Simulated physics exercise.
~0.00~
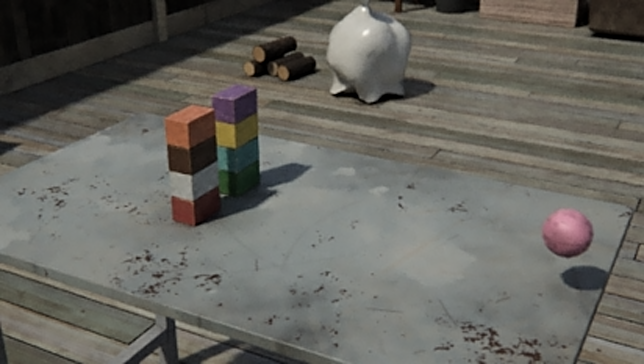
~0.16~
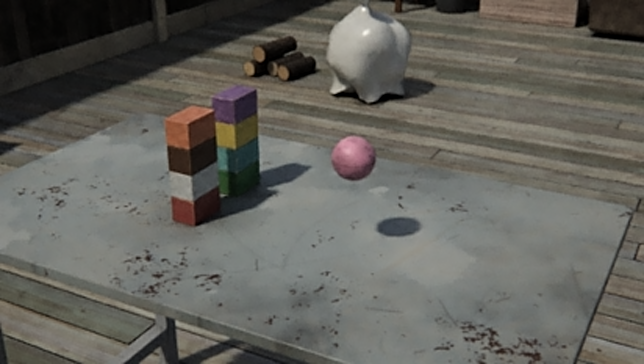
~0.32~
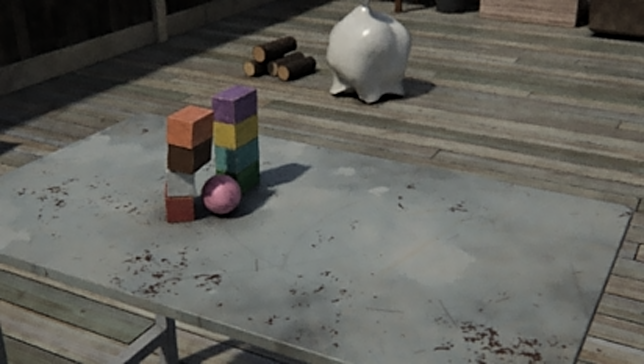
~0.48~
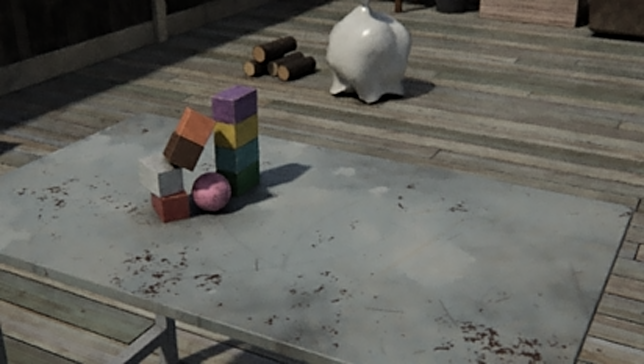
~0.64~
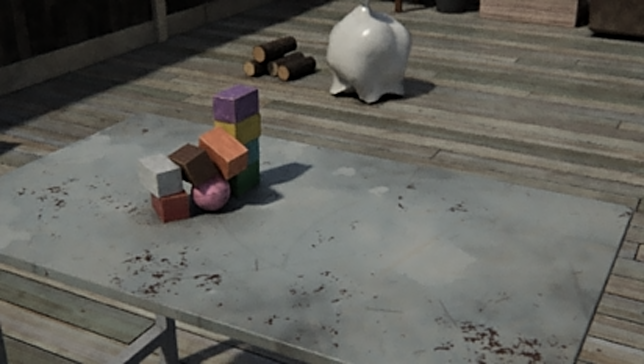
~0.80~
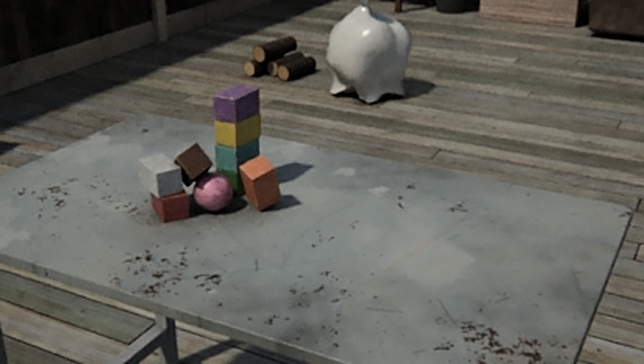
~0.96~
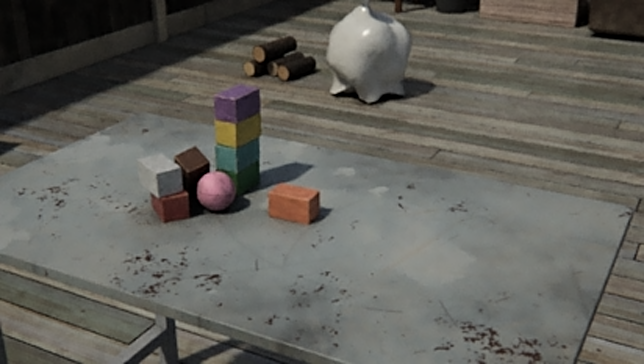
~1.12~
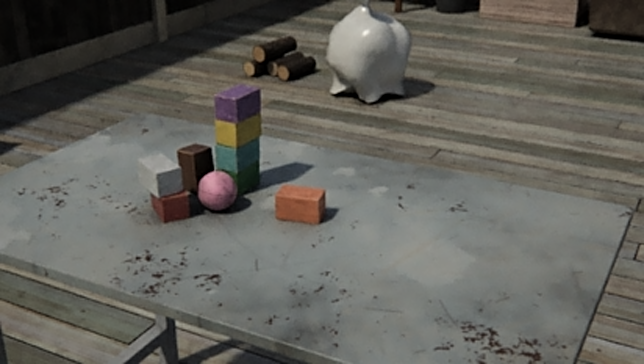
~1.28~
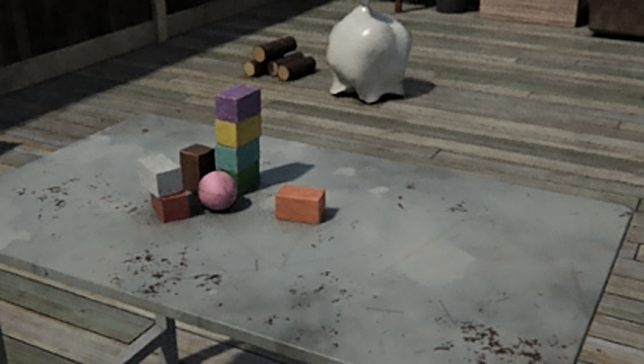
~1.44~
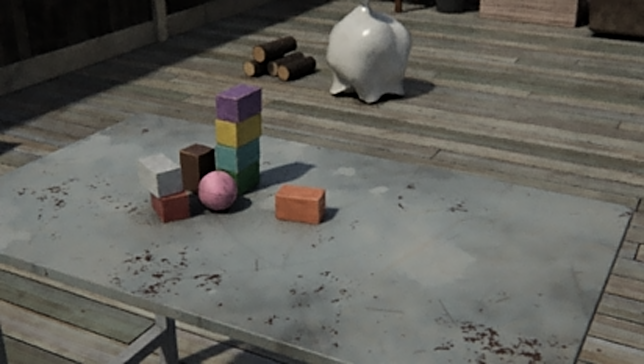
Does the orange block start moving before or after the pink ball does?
It starts moving after the pink ball. The ball is already travelling left across the table before the orange block tips from the top of its stack.
Pink ball flying left into two stacked block towers, toppling the brown block and dropping the orange one onto the table.
